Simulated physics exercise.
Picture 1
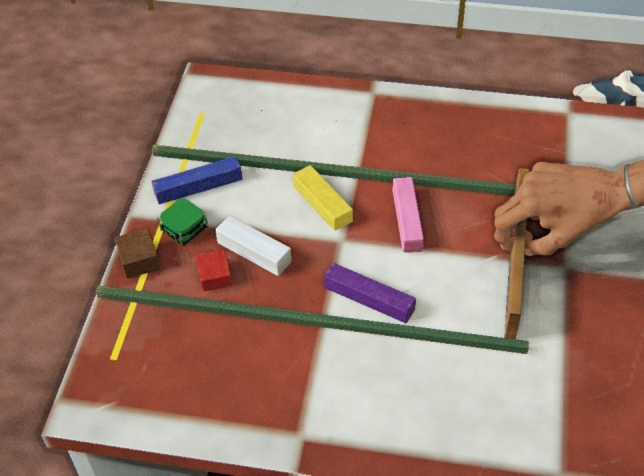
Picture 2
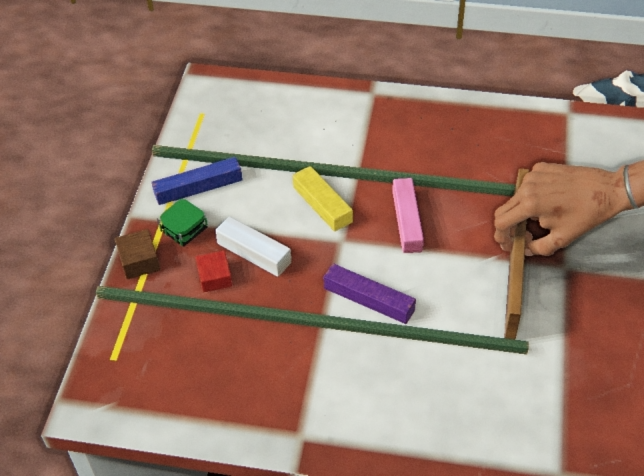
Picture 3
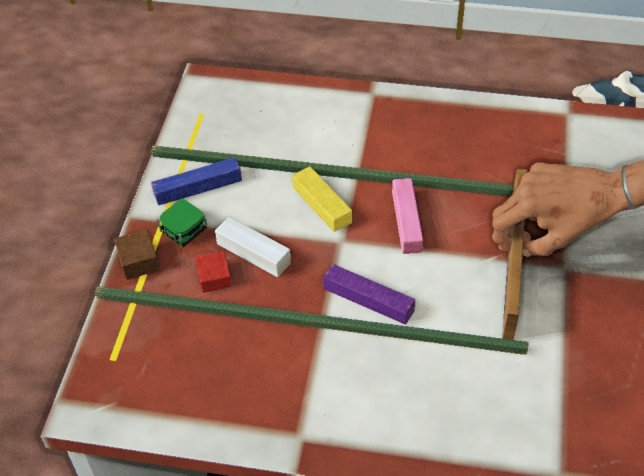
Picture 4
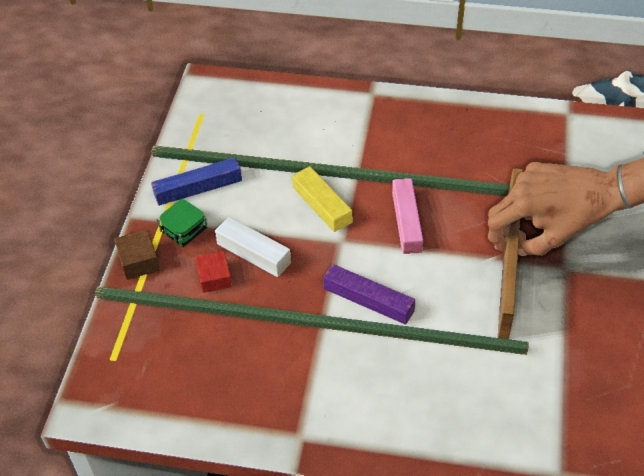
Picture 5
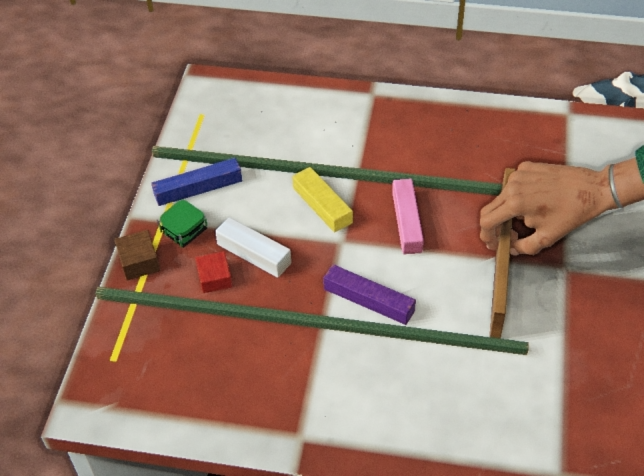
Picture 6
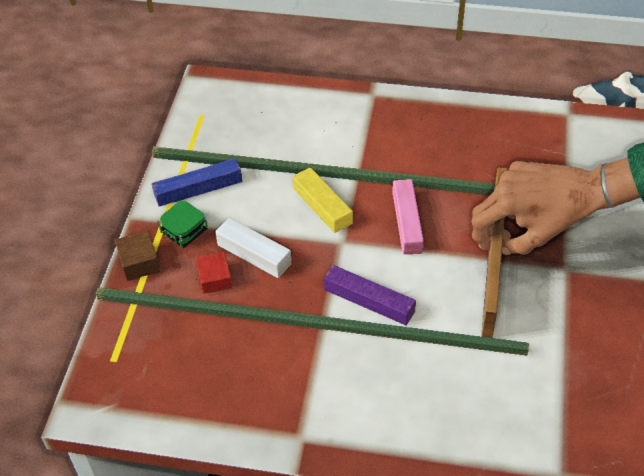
On a checkered table, a hand slides a wooden board slightly left between green rods.
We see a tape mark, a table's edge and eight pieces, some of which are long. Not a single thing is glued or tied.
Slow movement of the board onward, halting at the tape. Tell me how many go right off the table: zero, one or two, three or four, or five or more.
Pieces that go over the edge: Either three or four.
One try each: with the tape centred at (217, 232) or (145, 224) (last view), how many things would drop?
The floor gets 0 the first time and 6 the second.
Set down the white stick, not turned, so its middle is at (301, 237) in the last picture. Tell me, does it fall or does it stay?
It holds on.
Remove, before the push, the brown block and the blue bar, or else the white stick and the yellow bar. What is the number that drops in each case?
Count: 2 (first case); 3 (second).
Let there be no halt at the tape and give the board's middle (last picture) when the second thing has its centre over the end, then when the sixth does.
Its middle is near (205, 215) and then near (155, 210).
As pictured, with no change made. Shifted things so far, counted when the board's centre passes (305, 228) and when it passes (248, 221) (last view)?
I get 5 at the one place and 7 at the other.
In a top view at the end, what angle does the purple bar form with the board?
Near 0 degrees.
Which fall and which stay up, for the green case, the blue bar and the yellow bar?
In the end the green case ends up off, the blue bar ends up off and the yellow bar is still there.
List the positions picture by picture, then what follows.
Brown block (138, 254); green case (183, 222); blue bar (197, 180); board (517, 251); tape (163, 224), in the first frame.
Green case (183, 223); pink stick (408, 215), in the second frame.
Blue bar (197, 181); purple bar (369, 294), in the third frame.
Brown block (137, 254); white stick (253, 246), in the fourth frame.
Green case (183, 224); red block (214, 272), in the fifth frame.
Brown block (138, 255); green case (183, 224); blue bar (197, 183); board (495, 250); tape (162, 226), in the sixth frame.
Early on, none off yet; brown block at rest near (138, 255); green case at rest near (183, 224); blue bar at rest near (197, 183).
A while later, none off yet; brown block at rest near (138, 255); green case travelled about its own width near (154, 212); blue bar travelled a little near (192, 173).
Finally, the number that fall off is three or four; lost, white stick, blue bar, green case and brown block.
